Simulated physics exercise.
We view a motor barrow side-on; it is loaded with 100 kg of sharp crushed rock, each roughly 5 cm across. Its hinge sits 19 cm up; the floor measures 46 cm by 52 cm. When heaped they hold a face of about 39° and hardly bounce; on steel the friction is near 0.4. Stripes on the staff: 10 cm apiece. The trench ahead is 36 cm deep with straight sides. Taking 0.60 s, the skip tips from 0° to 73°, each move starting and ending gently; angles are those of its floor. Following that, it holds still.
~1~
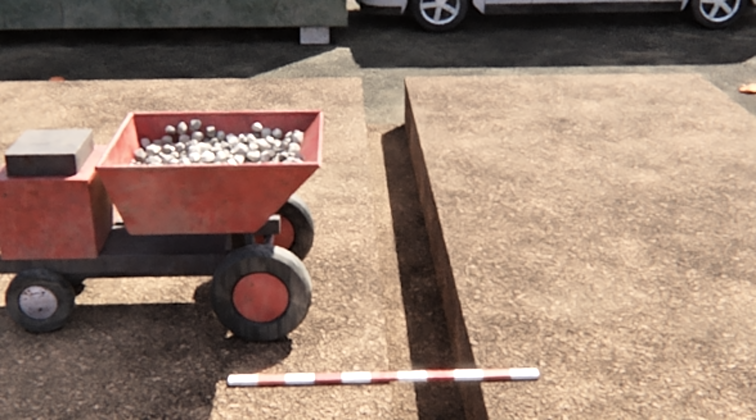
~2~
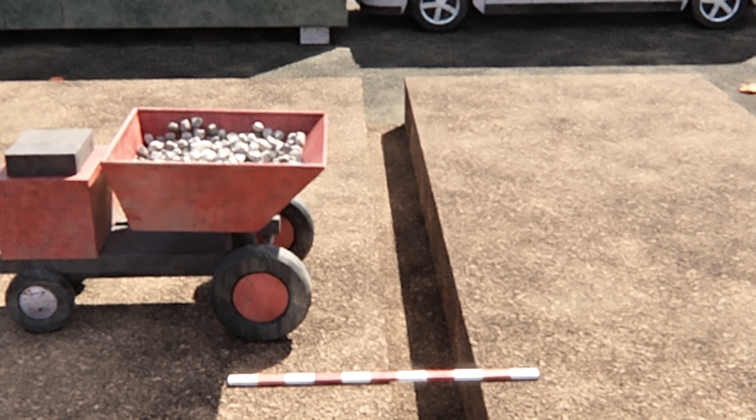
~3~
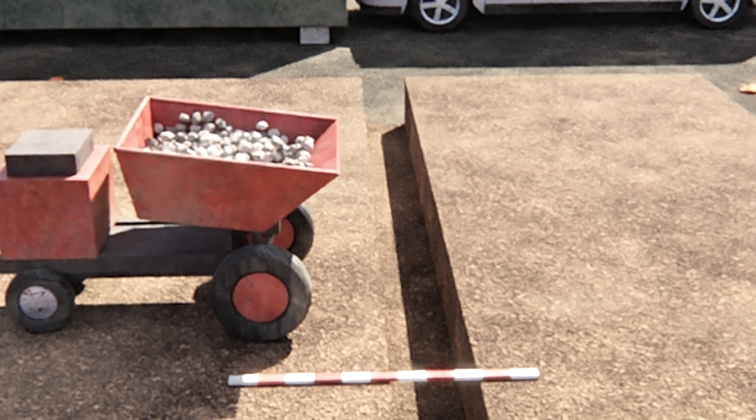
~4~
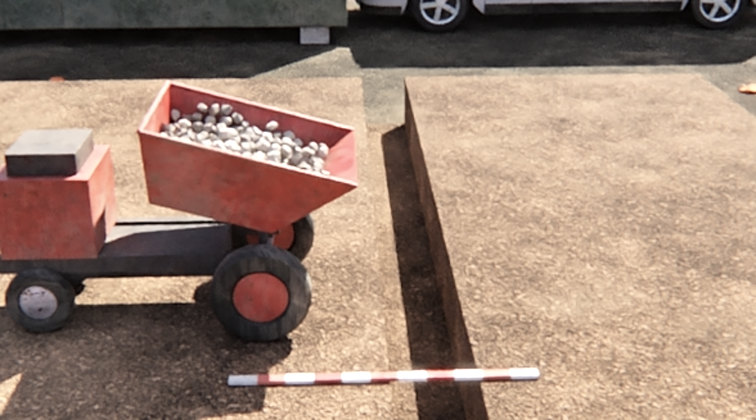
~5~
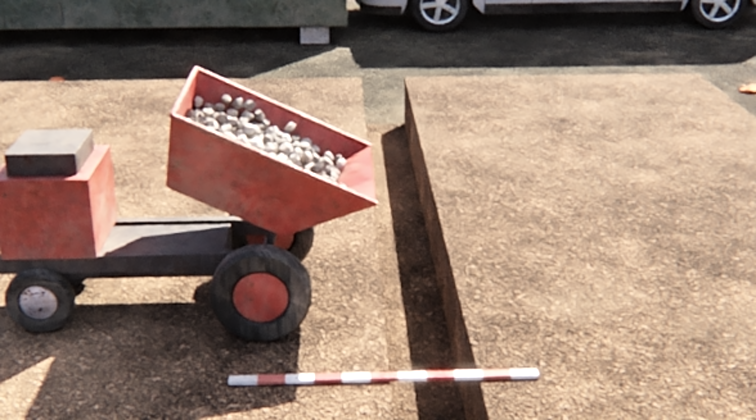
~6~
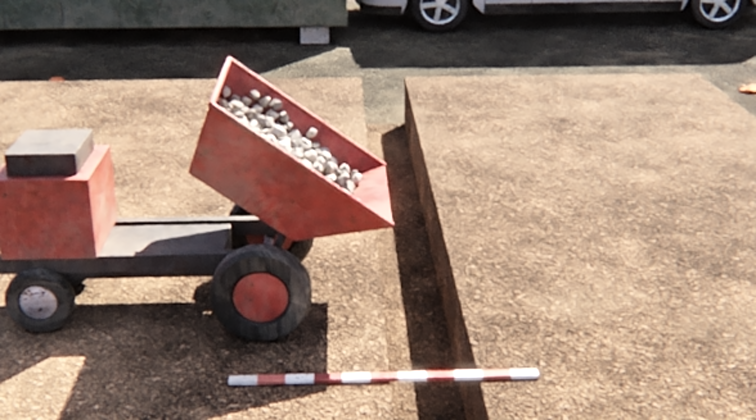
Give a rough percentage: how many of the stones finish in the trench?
69 %.
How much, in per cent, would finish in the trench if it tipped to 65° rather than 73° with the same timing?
It would be close to 55 percent.
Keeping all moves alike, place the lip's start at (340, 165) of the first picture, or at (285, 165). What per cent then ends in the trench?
About 45 and 90 per cent.
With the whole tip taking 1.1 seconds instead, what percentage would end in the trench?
Roughly 90% would finish there.
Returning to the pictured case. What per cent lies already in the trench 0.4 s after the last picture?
By that moment, roughly 20 per cent of the load.
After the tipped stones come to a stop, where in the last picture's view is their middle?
In the last view, about (443, 353).
Then, 0.1 s after the last picture the floor is at 62°, 100 % in the skip; the foremost stones are at (392, 239).
Then, 0.4 s after the last picture the floor is at 73°, 73 % in the skip, 22 % in the trench, 5 % past the trench; the foremost stones are at (483, 296).
Then, 0.7 s after the last picture the floor is at 73°, 14 % in the skip, 55 % in the trench, 31 % past the trench; the foremost stones are at (635, 294).
Then, 2.7 s after the last picture the floor is at 73°, 0 % in the skip, 69 % in the trench, 31 % past the trench; the foremost stones are at (723, 296).
